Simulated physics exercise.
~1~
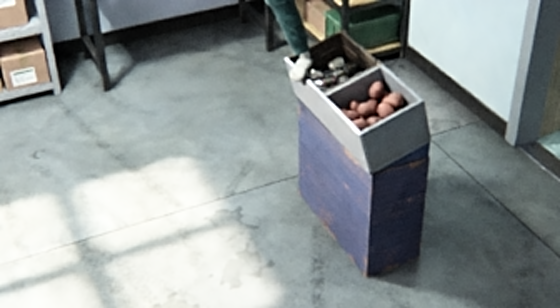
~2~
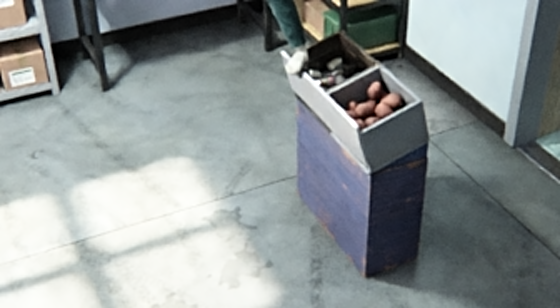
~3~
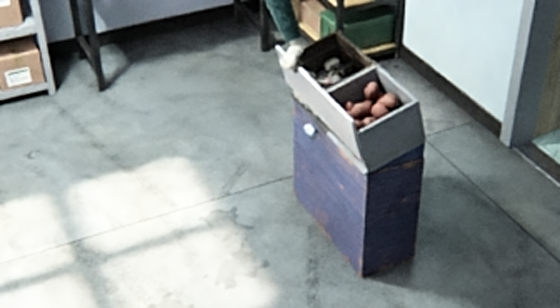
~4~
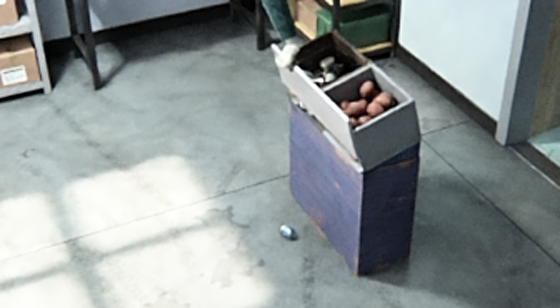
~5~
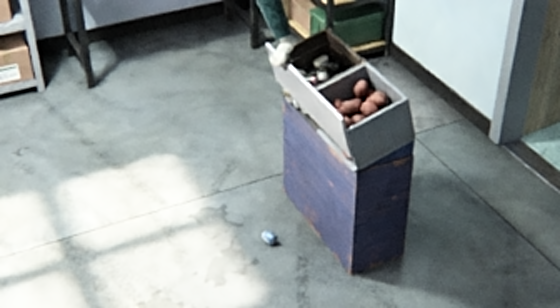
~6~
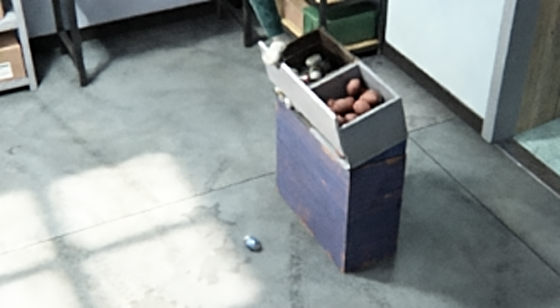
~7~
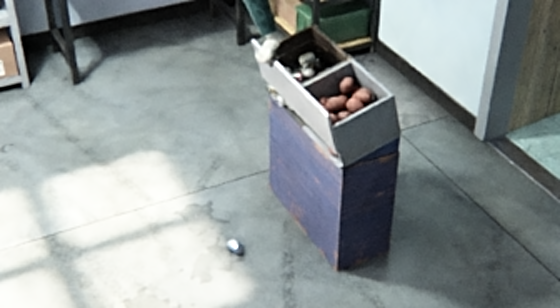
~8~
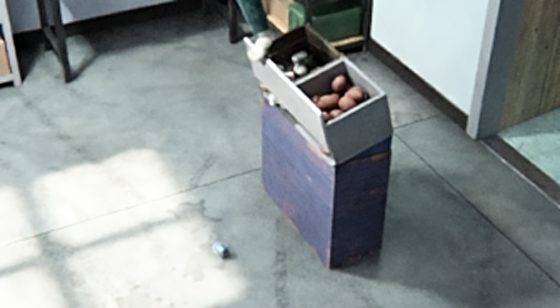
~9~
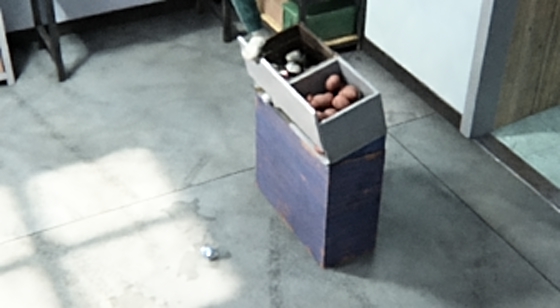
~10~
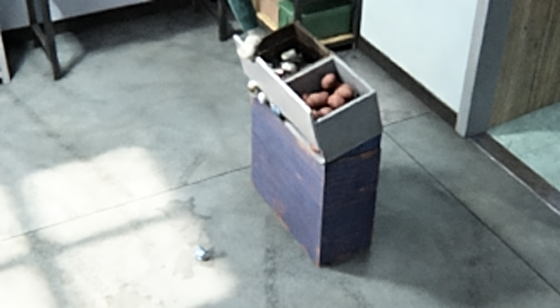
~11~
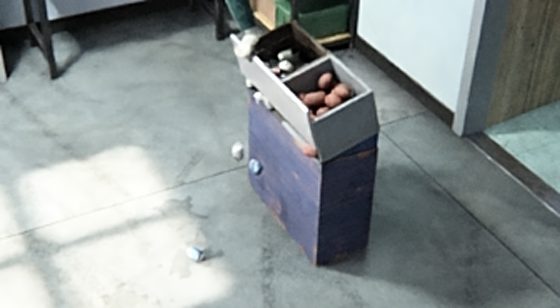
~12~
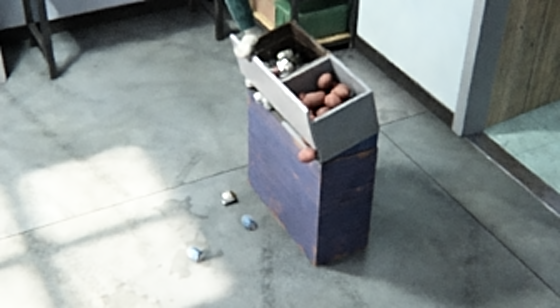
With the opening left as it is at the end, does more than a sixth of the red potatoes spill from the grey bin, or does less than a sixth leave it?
Less than a sixth of the red potatoes leaves the grey bin. Only small cans are seen on the floor, and the potatoes remain up at the bin.
